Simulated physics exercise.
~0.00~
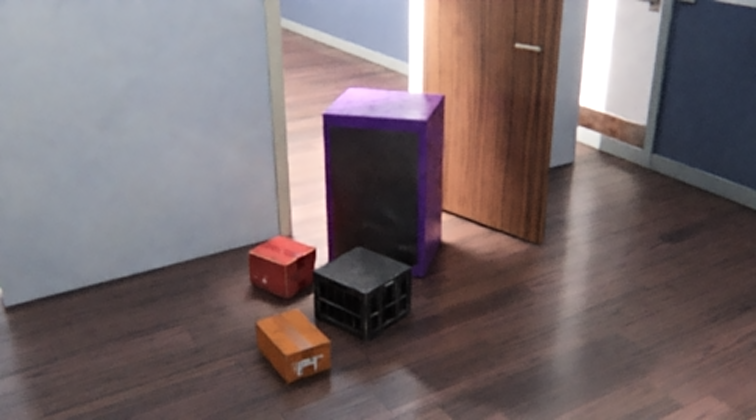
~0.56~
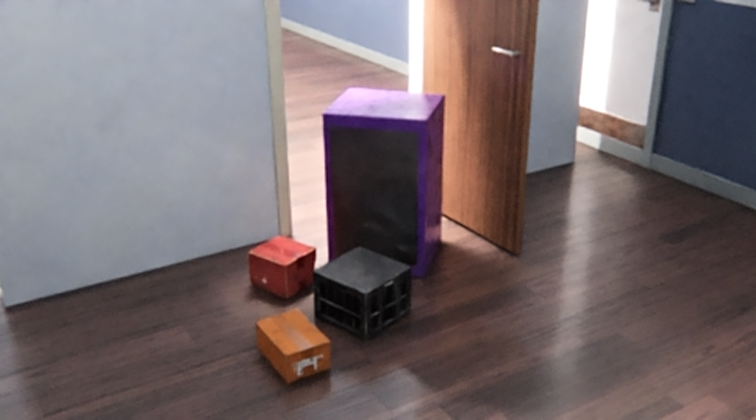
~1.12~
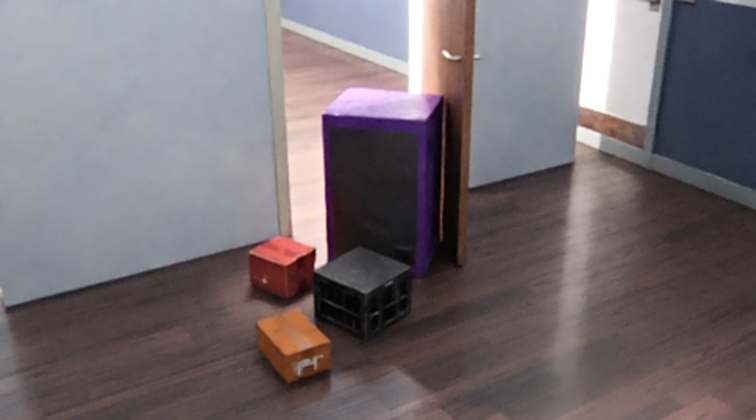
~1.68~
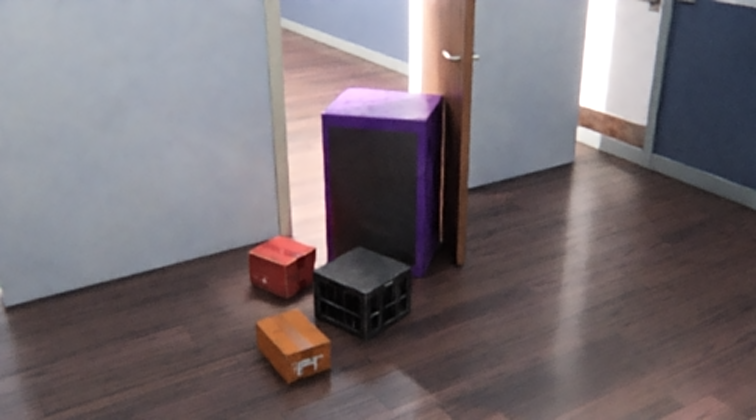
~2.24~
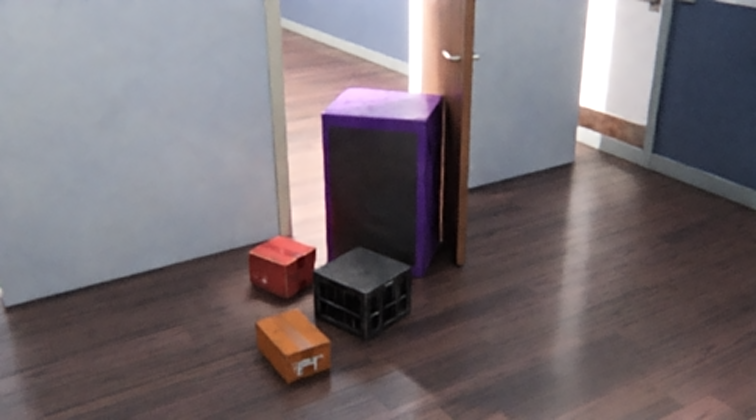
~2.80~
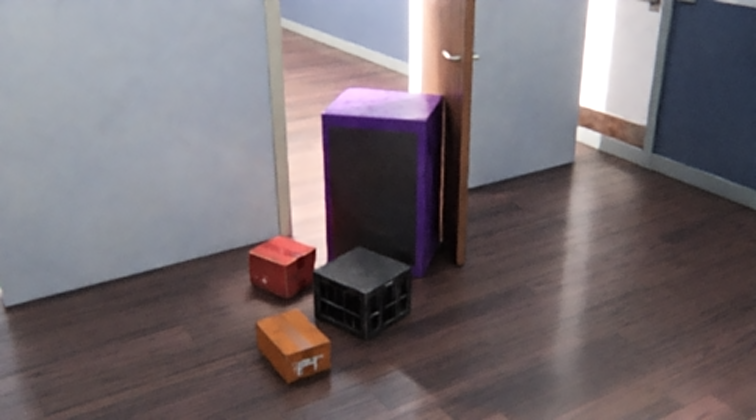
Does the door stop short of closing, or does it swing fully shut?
It stops short, coming to rest beside the purple appliance with the doorway still open.
A brown wooden door with a pale handle stands wide open in a room with a dark plank floor and grey-blue walls, seen from a raised, still viewpoint. A tall purple appliance with a dark front stands in the doorway, with a black crate before it, a red parcel to the left and an orange parcel nearest the viewer. The door swings left, towards closing, with nobody in sight. It comes up beside the right side of the appliance and stops there, nearly edge-on. It stays well open, while the appliance, crate and both parcels remain where they were.
